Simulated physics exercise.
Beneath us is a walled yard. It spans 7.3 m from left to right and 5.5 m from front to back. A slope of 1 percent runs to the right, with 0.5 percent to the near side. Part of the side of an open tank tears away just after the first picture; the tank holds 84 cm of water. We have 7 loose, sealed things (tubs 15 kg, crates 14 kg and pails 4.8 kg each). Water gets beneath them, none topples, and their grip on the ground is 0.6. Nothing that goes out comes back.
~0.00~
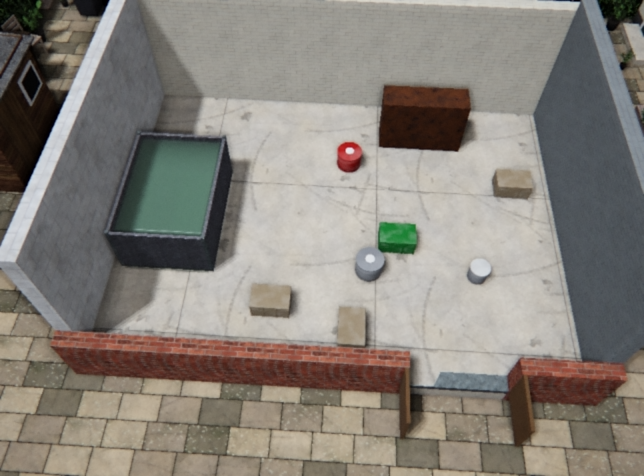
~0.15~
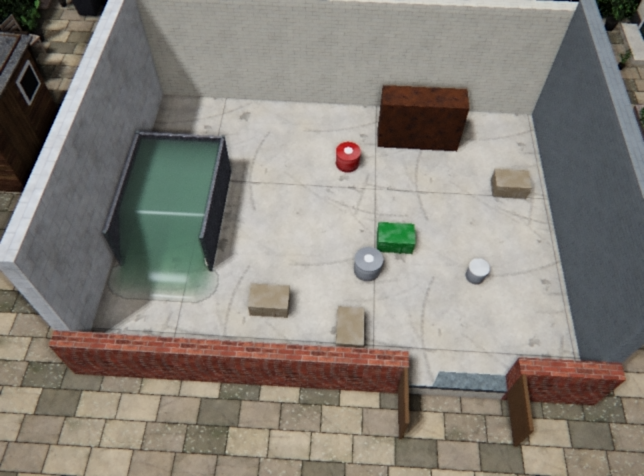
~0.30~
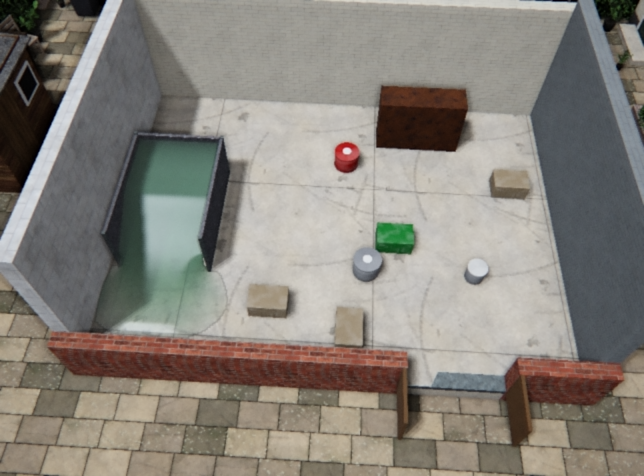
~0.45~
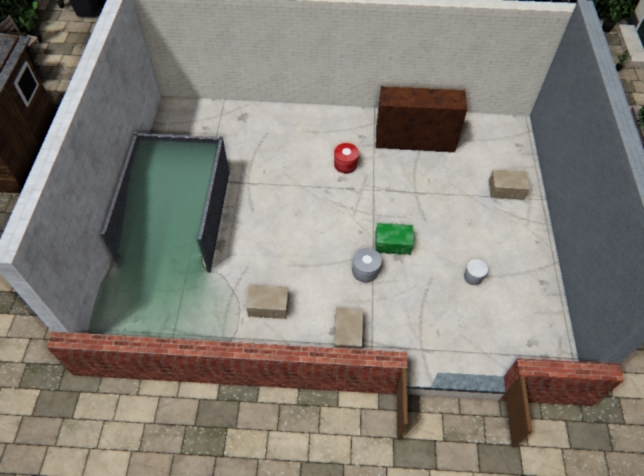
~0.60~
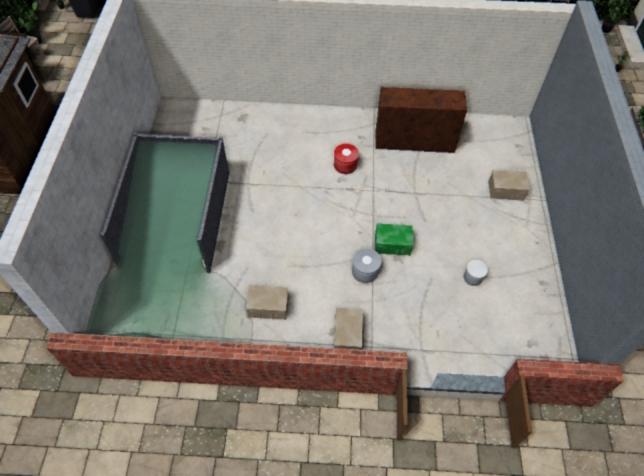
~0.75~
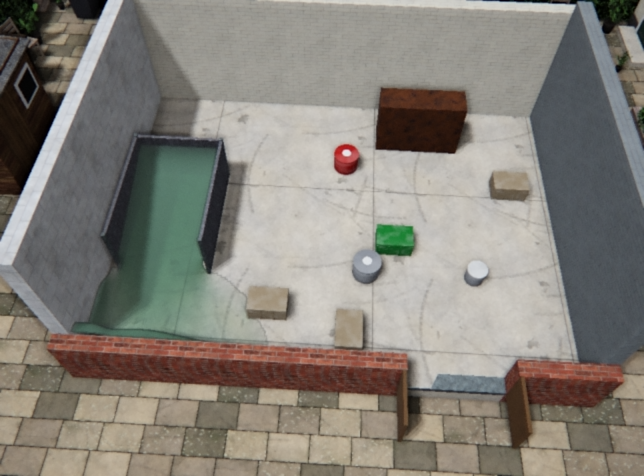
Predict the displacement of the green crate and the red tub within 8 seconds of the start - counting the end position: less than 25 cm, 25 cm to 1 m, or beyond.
In the end, the green crate has travelled well away and the red tub is essentially where it was.
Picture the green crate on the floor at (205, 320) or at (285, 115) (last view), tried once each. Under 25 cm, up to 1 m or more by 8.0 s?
One after the other: It is taken far off, and then it stays more or less still.
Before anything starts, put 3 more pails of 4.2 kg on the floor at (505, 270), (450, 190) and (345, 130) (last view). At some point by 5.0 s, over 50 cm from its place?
Taking them in order: Far enough, far enough and not far enough.
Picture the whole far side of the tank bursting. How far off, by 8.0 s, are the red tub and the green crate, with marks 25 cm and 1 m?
Under that change the red tub would be borne far and the green crate would be borne far.
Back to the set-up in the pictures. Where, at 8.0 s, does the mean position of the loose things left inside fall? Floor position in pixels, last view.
Close to pixel (425, 163).
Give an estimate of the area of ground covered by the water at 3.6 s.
Roughly 27 m2.
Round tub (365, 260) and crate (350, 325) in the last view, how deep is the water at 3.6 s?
First roughly 7 cm, second roughly 23 cm.
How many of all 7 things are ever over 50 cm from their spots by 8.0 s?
The number is 6.
After 1.6 s the green crate is near (395, 235), 0.0 m from its start, aground; the red tub is near (347, 153), 0.0 m from its start, aground; 0 of 7 are out; 0 afloat.
After 3.6 s the green crate is near (444, 197), 1.2 m from its start, aground; the red tub is near (347, 153), 0.0 m from its start, aground; 0 of 7 are out; 2 afloat.
After 5.6 s the green crate is near (475, 144), 2.6 m from its start, afloat; the red tub is near (347, 153), 0.0 m from its start, aground; 0 of 7 are out; 5 afloat.
After 8.0 s the green crate is near (474, 148), 2.5 m from its start, afloat; the red tub is near (347, 153), 0.0 m from its start, aground; 0 of 7 are out; 5 afloat.
